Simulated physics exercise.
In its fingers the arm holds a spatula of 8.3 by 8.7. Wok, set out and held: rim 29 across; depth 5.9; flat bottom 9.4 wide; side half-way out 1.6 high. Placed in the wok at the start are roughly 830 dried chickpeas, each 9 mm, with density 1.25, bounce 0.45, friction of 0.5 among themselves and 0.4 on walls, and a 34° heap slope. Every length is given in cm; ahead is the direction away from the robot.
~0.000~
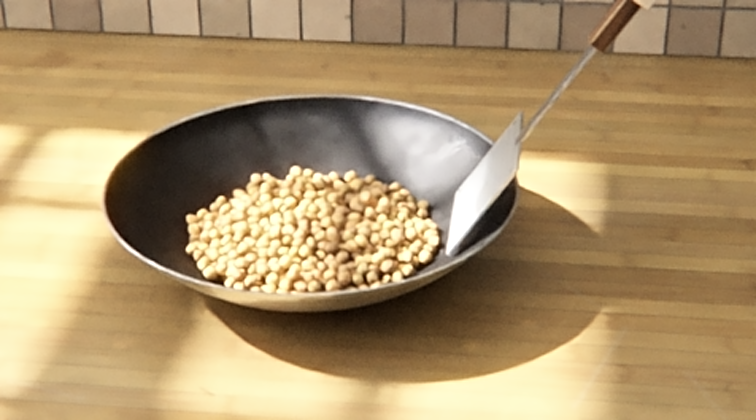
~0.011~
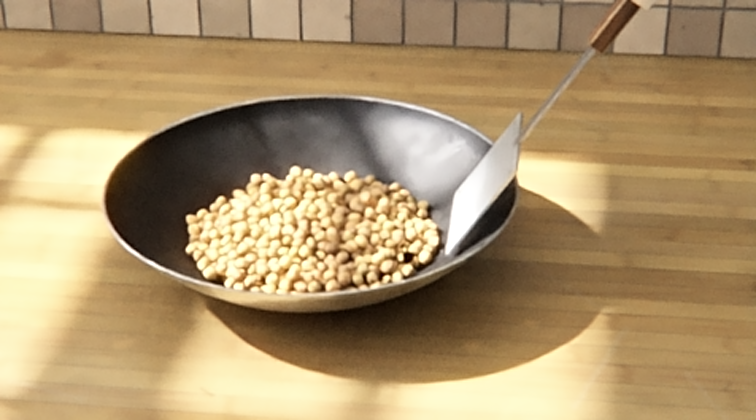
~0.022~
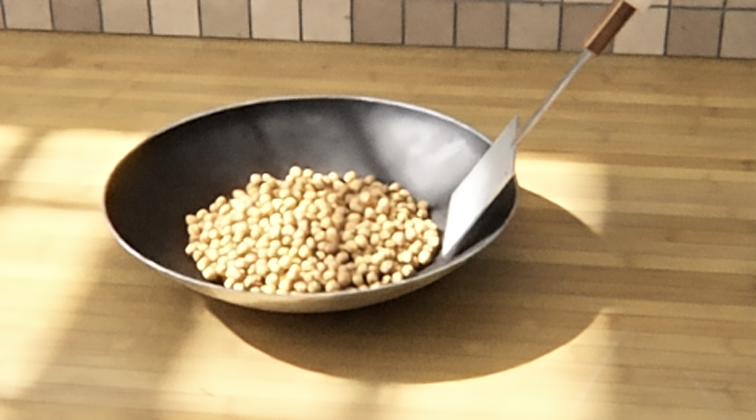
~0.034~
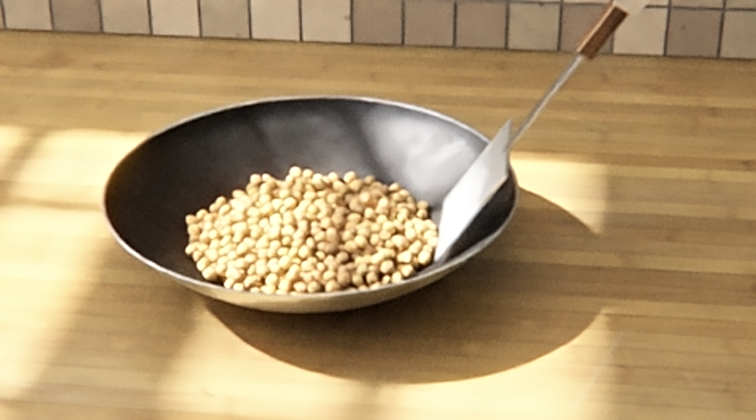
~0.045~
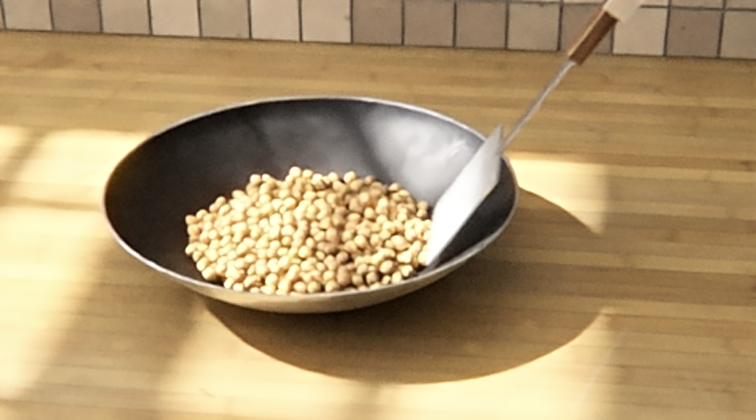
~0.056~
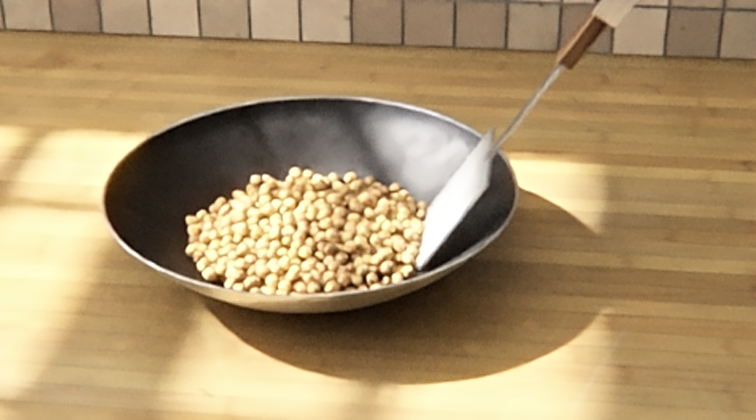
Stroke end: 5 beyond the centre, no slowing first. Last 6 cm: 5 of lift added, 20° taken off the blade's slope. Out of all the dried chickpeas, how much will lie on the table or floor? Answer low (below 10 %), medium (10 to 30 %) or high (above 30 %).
Low.
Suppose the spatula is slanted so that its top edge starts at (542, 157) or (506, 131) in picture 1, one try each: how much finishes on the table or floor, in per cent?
I'd say near 0 per cent for the first and near 0 per cent for the second.
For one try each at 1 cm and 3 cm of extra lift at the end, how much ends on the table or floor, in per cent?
Roughly 0 per cent, then 0 per cent.
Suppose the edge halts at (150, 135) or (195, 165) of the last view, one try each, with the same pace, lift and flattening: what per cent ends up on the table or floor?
Respectively about 20 and 5 percent end on the table or floor.
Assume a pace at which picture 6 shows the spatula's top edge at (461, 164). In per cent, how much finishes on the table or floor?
Some 15 percent.
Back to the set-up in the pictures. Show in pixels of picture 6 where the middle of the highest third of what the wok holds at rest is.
About (200, 211).
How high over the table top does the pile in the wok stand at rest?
Close to 5.5 centimetres high.
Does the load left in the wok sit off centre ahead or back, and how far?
Offset: About 4.5 cm, ahead.
After 0.14 s, sloping 57°, highest piece 7 above the table; 830 in the wok.
After 0.23 s, sloping 49°, highest piece 6 above the table; 830 in the wok.
After 0.47 s, sloping 37°, highest piece 6 above the table; 830 in the wok.
After 1.52 s, sloping 37°, highest piece 5 above the table; 830 in the wok.
At rest, 830 in the wok. That is 0 % on the table or floor.
